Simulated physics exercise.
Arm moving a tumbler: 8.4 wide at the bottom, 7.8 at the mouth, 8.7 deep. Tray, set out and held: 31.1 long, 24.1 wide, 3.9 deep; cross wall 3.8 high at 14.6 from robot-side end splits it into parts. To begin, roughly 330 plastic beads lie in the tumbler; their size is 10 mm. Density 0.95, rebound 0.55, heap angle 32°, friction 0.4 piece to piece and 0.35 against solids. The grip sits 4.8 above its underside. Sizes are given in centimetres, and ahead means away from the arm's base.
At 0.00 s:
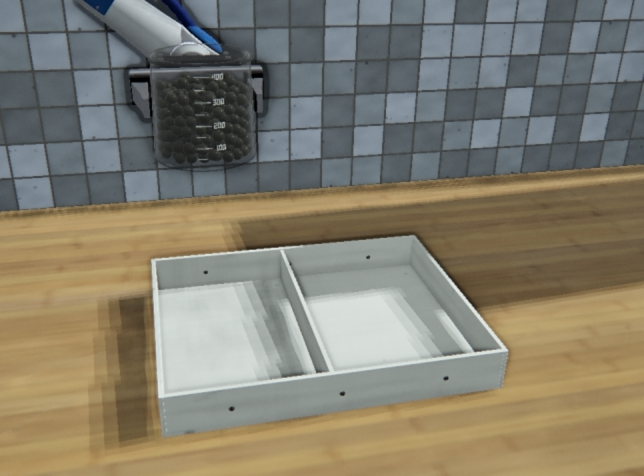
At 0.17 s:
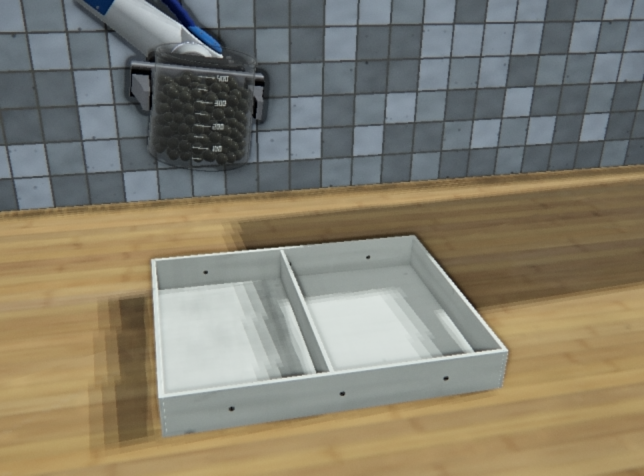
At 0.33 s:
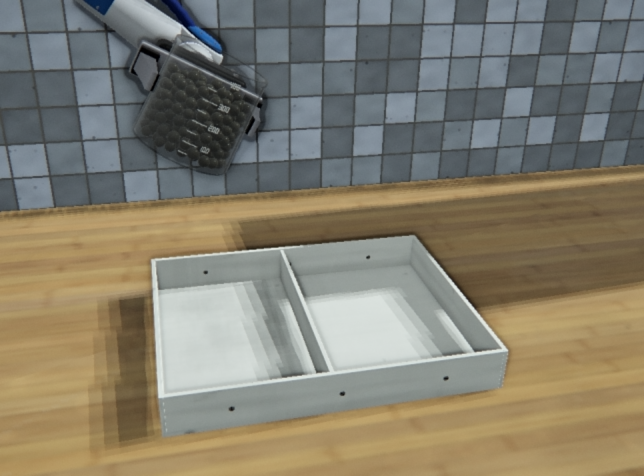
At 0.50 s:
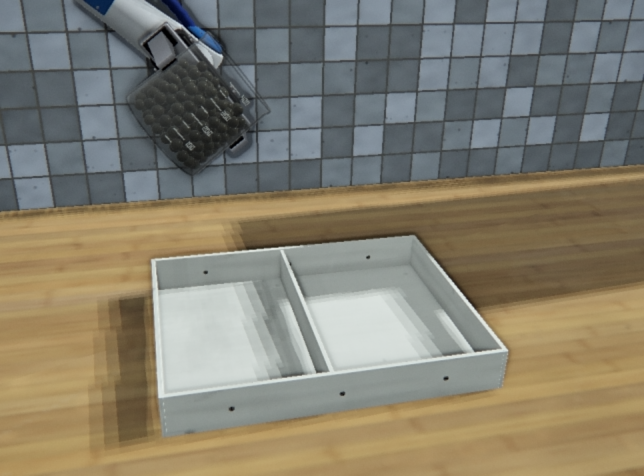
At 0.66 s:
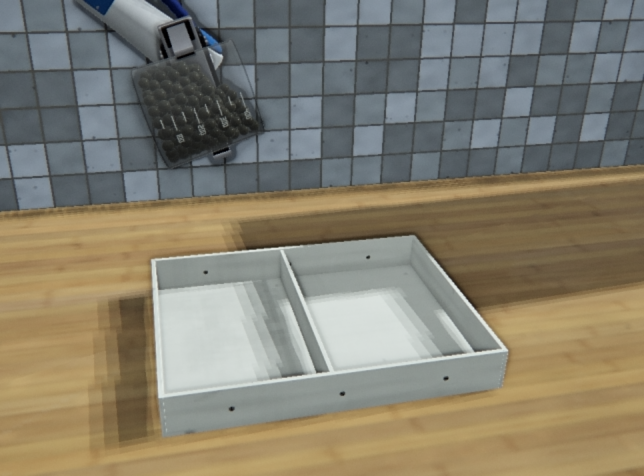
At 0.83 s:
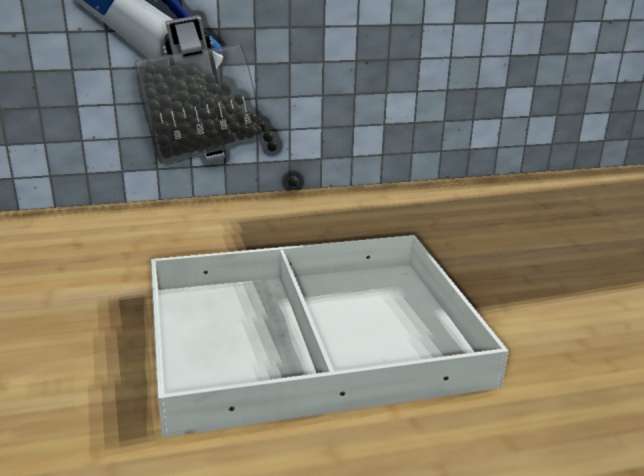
Above a wooden counter by a blue-grey tiled wall, a robot arm steadily tilted a clear tumbler of dark beads far over until a few beads came out, while the divided white tray below stayed still.
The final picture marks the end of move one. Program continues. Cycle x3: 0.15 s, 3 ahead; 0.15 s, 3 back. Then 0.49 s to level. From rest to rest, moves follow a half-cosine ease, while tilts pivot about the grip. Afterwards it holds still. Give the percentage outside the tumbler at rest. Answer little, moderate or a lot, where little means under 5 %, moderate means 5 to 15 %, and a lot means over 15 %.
A lot.
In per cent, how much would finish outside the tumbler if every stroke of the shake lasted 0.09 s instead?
Around 70 percent.
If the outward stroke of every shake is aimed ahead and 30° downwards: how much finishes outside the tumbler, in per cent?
Result: Approx. 30 %.
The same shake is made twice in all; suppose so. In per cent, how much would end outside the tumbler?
About 35 per cent in that case.
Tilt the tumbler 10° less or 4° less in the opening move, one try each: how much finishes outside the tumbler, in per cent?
About 25 per cent for the first try and 35 per cent for the second.
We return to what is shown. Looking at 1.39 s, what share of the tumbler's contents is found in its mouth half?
Something near 45 per cent is there.
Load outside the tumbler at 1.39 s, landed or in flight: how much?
Around 30 percent at that moment.
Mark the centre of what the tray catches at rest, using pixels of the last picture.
Near pixel (337, 327).
By 1.39 s, tilted 81° forward, highest piece 26 above the table; 236 in the tumbler, 40 in the far-side part, 18 in the robot-side part, 34 in flight or on a rim.
By 1.94 s, tilted 49° forward, highest piece 26 above the table; 181 in the tumbler, 92 in the far-side part, 51 in the robot-side part, 4 in flight or on a rim.
By 2.42 s, level, highest piece 26 above the table; 181 in the tumbler, 96 in the far-side part, 51 in the robot-side part.
By 3.47 s, level, highest piece 26 above the table; 181 in the tumbler, 96 in the far-side part, 51 in the robot-side part.
Final count, 181 in the tumbler, 96 in the far-side part, 51 in the robot-side part. That is 45 % outside the tumbler.
